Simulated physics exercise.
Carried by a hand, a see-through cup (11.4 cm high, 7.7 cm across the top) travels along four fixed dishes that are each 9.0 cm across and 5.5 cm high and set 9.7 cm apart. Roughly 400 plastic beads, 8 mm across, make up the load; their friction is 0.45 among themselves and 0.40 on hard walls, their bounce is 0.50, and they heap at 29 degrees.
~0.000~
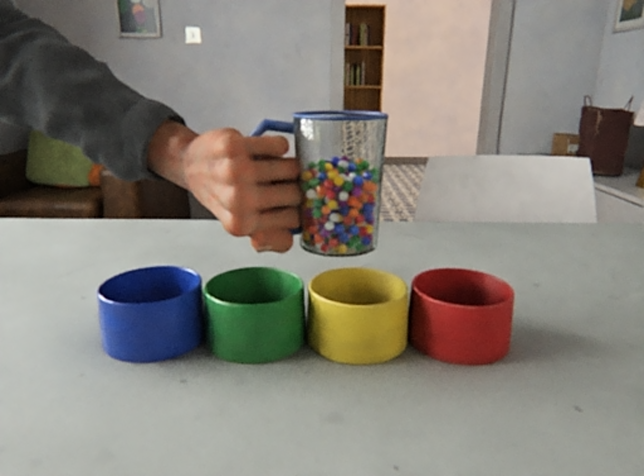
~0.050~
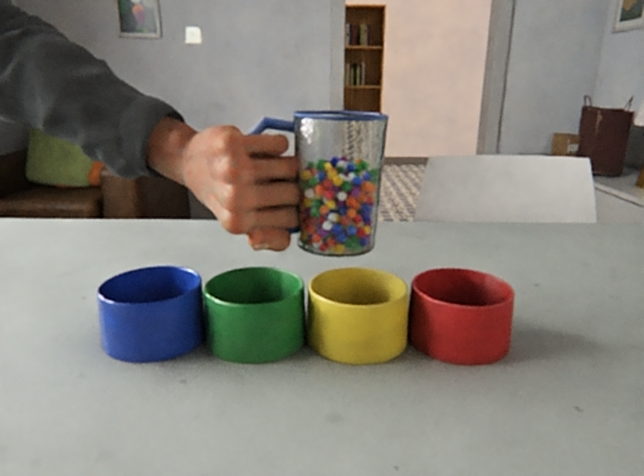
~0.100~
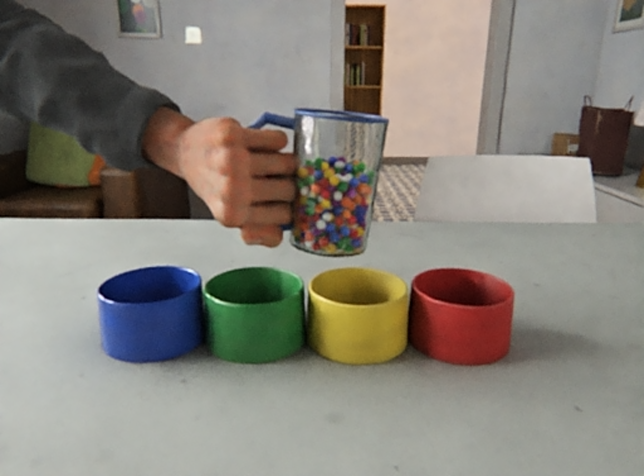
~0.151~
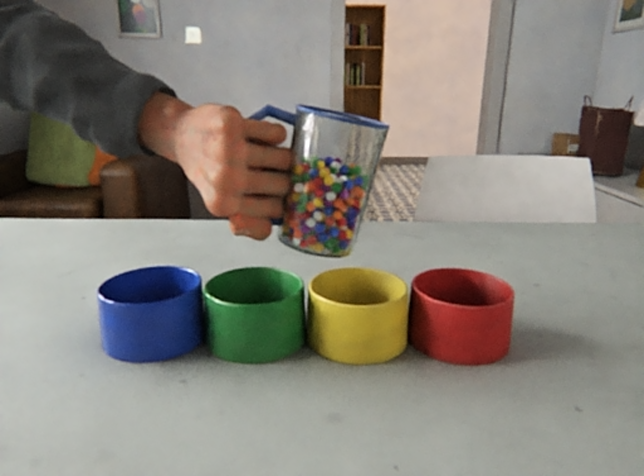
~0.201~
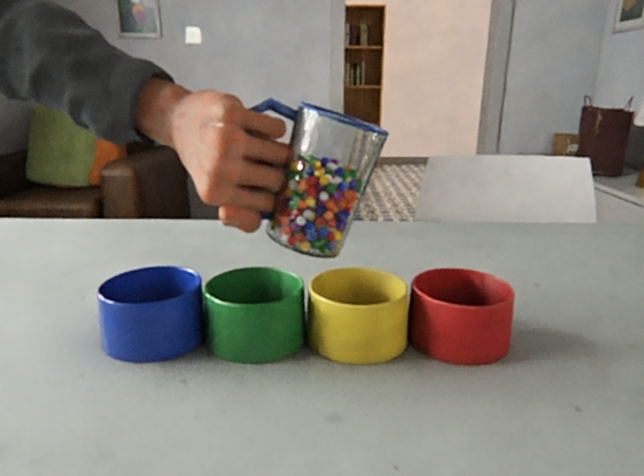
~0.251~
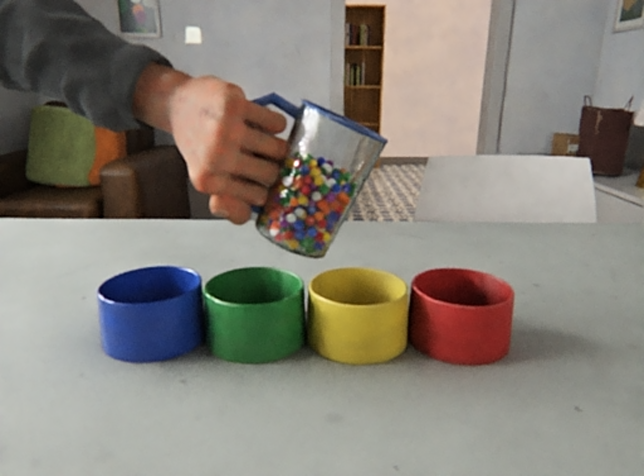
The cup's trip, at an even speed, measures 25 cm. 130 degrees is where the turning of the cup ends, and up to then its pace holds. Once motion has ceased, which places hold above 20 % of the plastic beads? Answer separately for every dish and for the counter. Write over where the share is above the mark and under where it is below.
Red dish: Under; blue dish: Under; green dish: Over; yellow dish: Under; counter: Under.
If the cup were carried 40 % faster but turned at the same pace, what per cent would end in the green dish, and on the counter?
Green: 90; counter: 10.
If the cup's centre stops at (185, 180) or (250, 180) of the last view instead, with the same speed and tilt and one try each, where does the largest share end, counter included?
I'd bet on green for the first try and yellow for the second.
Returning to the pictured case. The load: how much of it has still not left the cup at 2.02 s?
About 0 per cent.
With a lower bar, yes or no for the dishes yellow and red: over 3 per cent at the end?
Yellow: True, red: False.
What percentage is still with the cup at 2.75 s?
Roughly 0 in a hundred.
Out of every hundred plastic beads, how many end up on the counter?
I'd put it near 10 per cent.
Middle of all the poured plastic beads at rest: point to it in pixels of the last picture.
Approximately (265, 316) in the last view.
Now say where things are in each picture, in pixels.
The first frame shows cup at (339, 182), tilt 0 degrees, lip at (387, 116), moved 0.0 cm; middle of the pieces at (338, 209); red dish at (462, 286); yellow dish at (358, 286); green dish at (255, 285); blue dish at (151, 284).
The second frame shows cup at (338, 182), tilt 1 degrees, lip at (387, 117), moved 0.1 cm; middle of the pieces at (336, 208).
The third frame shows cup at (334, 182), tilt 5 degrees, lip at (387, 120), moved 0.4 cm; middle of the pieces at (331, 208).
The fourth frame shows cup at (329, 182), tilt 12 degrees, lip at (388, 126), moved 0.9 cm; middle of the pieces at (322, 208).
The fifth frame shows cup at (323, 182), tilt 18 degrees, lip at (387, 133), moved 1.4 cm; middle of the pieces at (314, 207).
The sixth frame shows cup at (317, 182), tilt 24 degrees, lip at (386, 141), moved 2.0 cm; middle of the pieces at (305, 206); red dish at (462, 286); yellow dish at (358, 286); green dish at (255, 285); blue dish at (151, 284). Its pace works out near 130 degrees a second; the hand travels 10 cm a second.
After 1.31 s, tilt 130 degrees; cup holds 0 %, green 80 %, yellow 10 %.
Then, at 2.02 s, tilt 130 degrees; cup holds 0 %, green 85 %, yellow 10 %.
After 2.75 s, tilt 130 degrees; cup holds 0 %, green 85 %, yellow 10 %.
In the end, at 3.0 s, red 0 %, blue 0 %, green 85 %, yellow 10 %, counter 10 %.
